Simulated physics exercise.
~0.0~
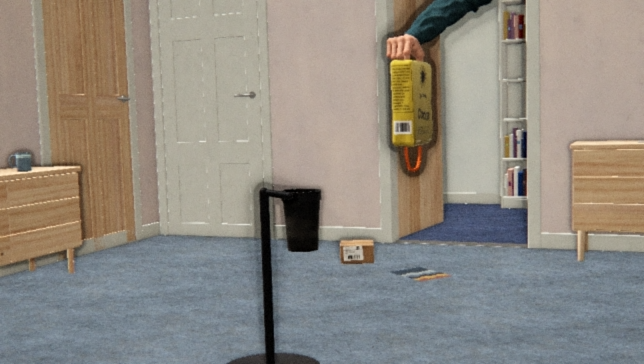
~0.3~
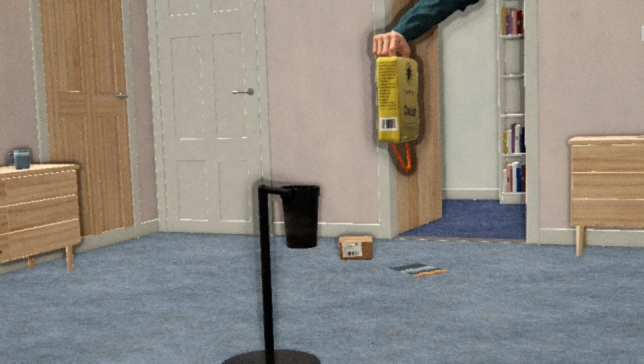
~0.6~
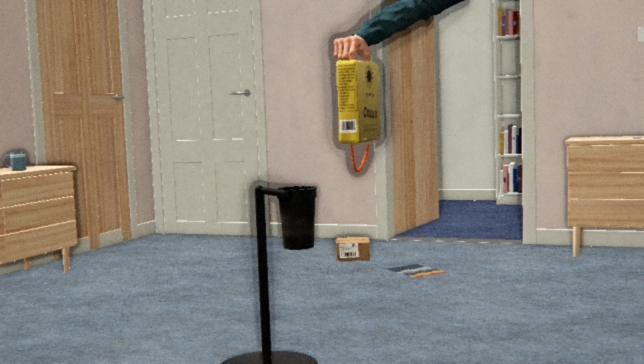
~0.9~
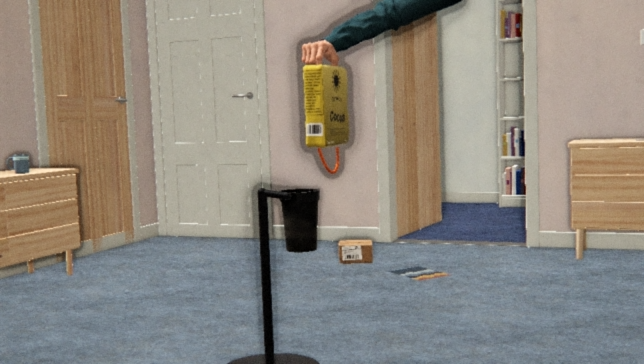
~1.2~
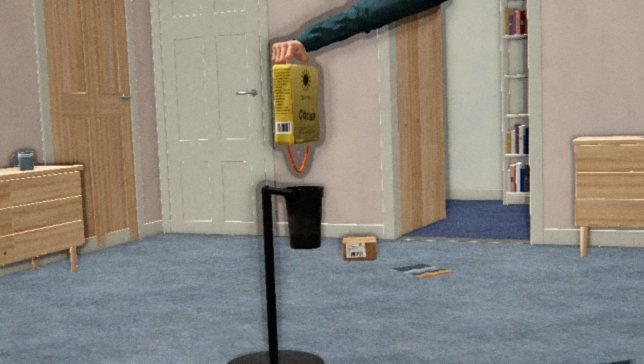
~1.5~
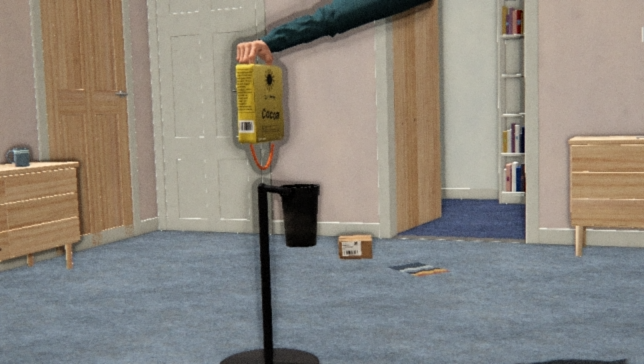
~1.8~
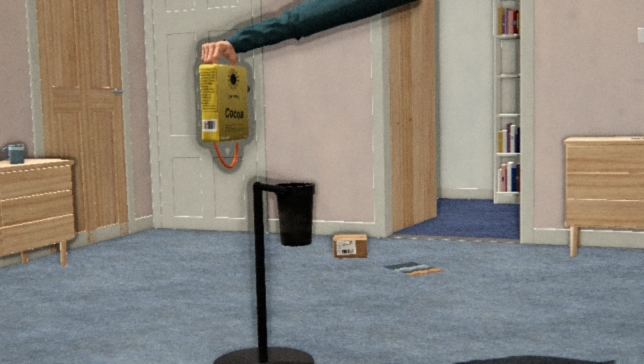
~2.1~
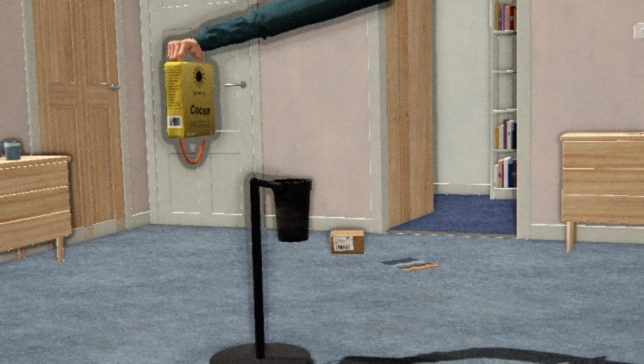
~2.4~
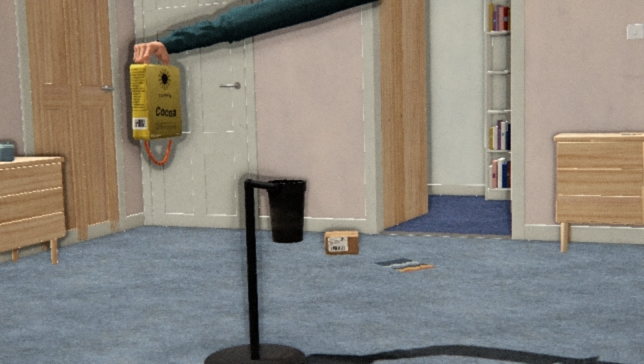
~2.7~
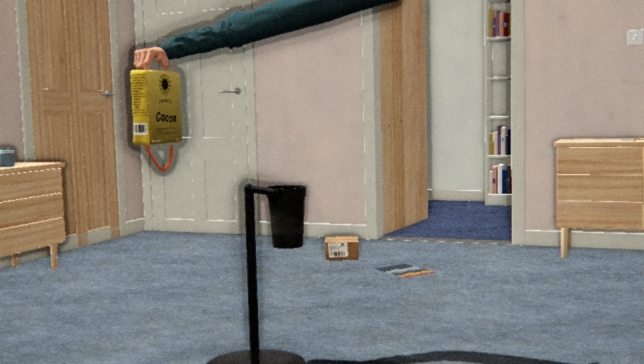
A hand in a dark green sleeve carried a yellow bag with an orange cord loop dangling beneath it leftward across a blue-carpeted room, passing above a black stand without snagging, and ended up holding it still in front of the pale door.
